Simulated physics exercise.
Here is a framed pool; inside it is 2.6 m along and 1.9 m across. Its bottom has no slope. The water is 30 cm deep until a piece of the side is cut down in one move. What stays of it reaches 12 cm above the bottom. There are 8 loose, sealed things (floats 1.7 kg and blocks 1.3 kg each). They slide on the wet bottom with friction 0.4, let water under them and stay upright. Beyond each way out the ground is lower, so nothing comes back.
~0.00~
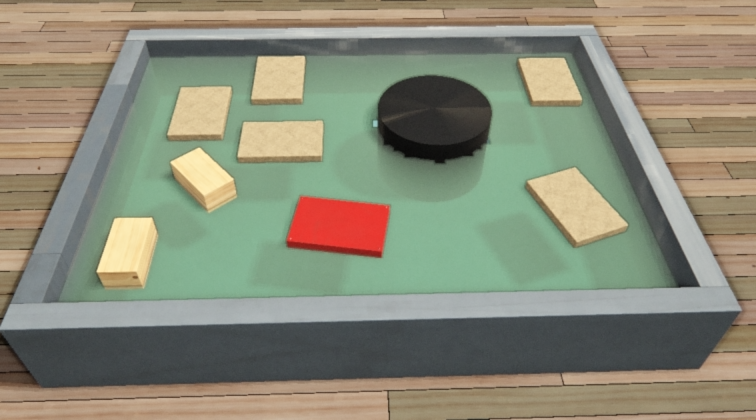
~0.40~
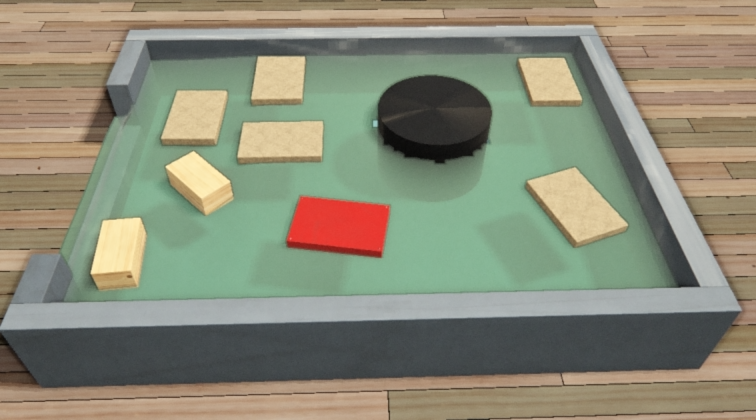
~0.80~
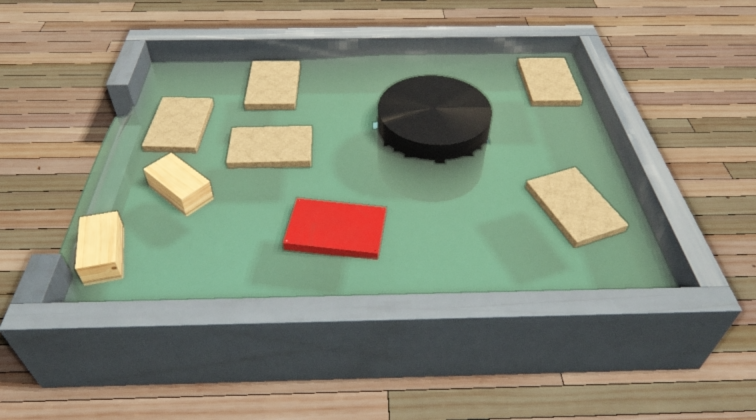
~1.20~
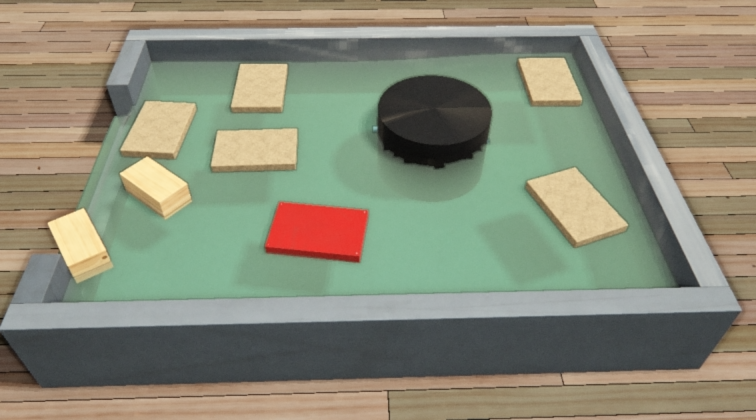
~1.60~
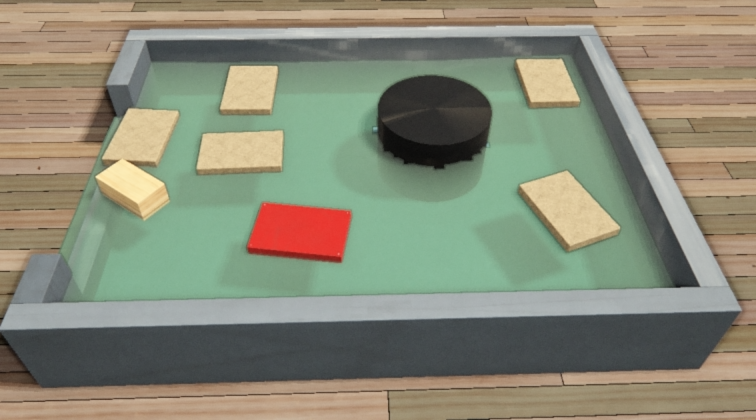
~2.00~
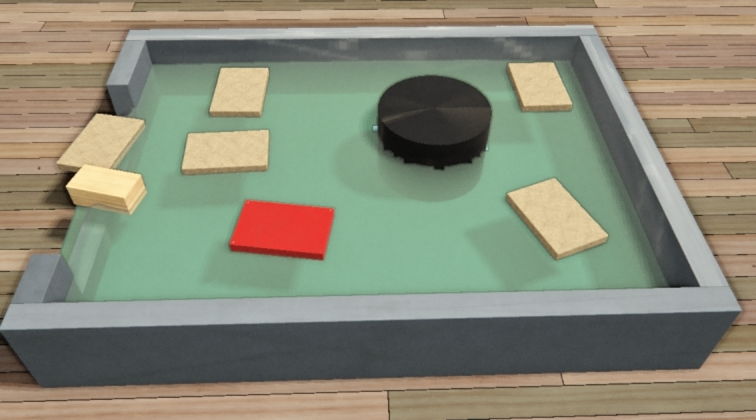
In a framed pool, a gap opened in the left wall, and the floating pieces drifted left, a wooden block leaving through it, while the red float slid left past the still black disc.
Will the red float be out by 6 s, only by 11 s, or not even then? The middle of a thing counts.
It leaves between the two times.
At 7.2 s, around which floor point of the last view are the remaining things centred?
At about (400, 208).
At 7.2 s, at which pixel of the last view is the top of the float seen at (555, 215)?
Around (511, 234).
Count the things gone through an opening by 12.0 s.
By then 6.
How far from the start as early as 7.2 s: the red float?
About 100 cm.
After 3.2 s the red float is near (236, 227), 0.5 m from its start, afloat; 3 of 8 are out; 5 afloat.
After 7.2 s the red float is near (140, 227), 0.9 m from its start, afloat; 5 of 8 are out; 3 afloat.
After 12.0 s the red float has gone out (at 9.5 s); 6 of 8 are out; 2 afloat.
After 16.0 s the red float has gone out (at 9.5 s); 6 of 8 are out; 2 afloat.
